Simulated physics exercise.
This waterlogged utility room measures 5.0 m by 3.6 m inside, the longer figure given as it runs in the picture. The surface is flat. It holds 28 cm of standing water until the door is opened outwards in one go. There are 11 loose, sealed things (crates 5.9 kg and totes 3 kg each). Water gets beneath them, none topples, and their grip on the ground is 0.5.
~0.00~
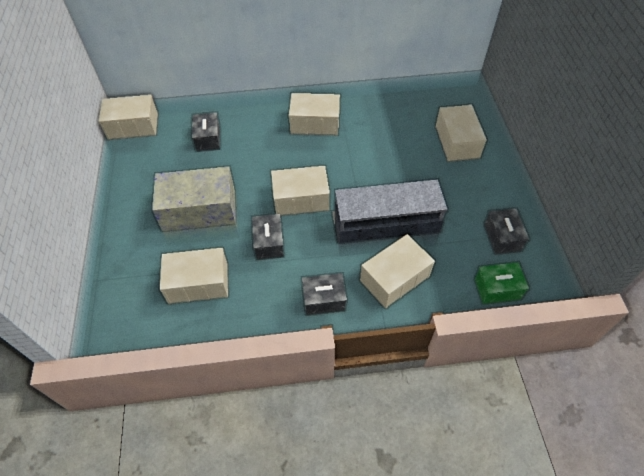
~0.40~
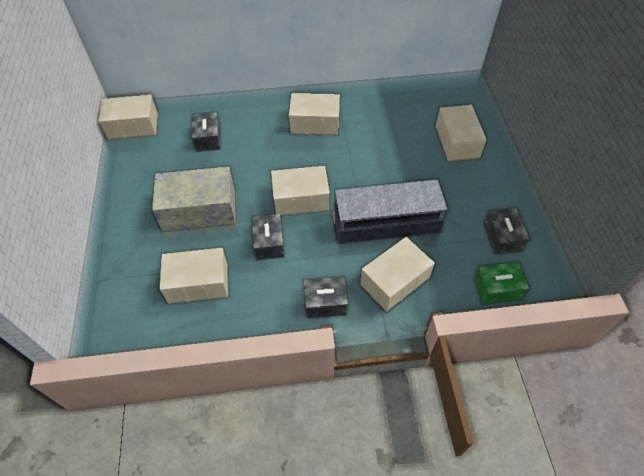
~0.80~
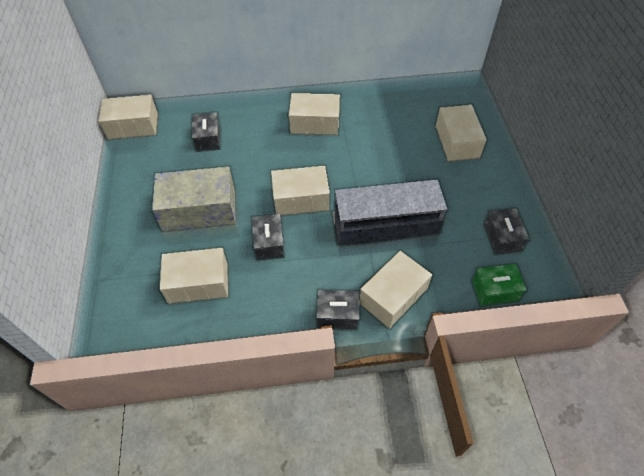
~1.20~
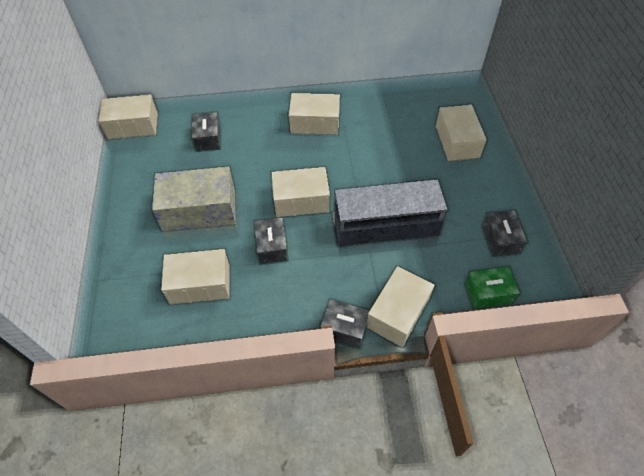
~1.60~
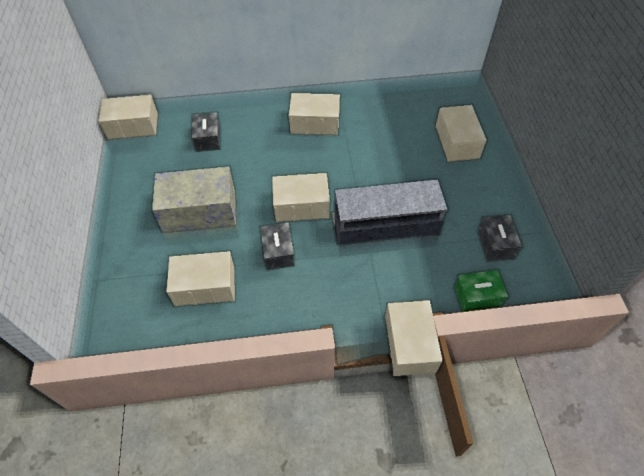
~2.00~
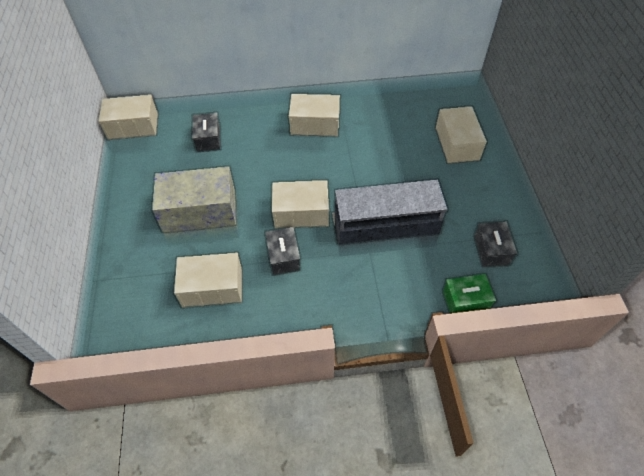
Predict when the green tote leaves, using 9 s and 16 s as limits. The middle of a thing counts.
It leaves before the first time.
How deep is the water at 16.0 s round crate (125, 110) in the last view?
About 17 cm.
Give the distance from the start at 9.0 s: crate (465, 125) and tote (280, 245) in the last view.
In that order: 80 cm, washed out.
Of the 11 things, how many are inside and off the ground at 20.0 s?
I count 4.
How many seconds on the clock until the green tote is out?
At about 4.0 s.
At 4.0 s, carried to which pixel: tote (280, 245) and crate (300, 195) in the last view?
Near (329, 288) and (314, 243).
After 4.0 s the green tote is near (415, 326), 1.0 m from its start, afloat; 2 of 11 are out; 9 afloat.
After 9.0 s the green tote has gone out (at 4.1 s); 6 of 11 are out; 5 afloat.
After 16.0 s the green tote has gone out (at 4.1 s); 7 of 11 are out; 4 afloat.
After 20.0 s the green tote has gone out (at 4.1 s); 7 of 11 are out; 4 afloat.
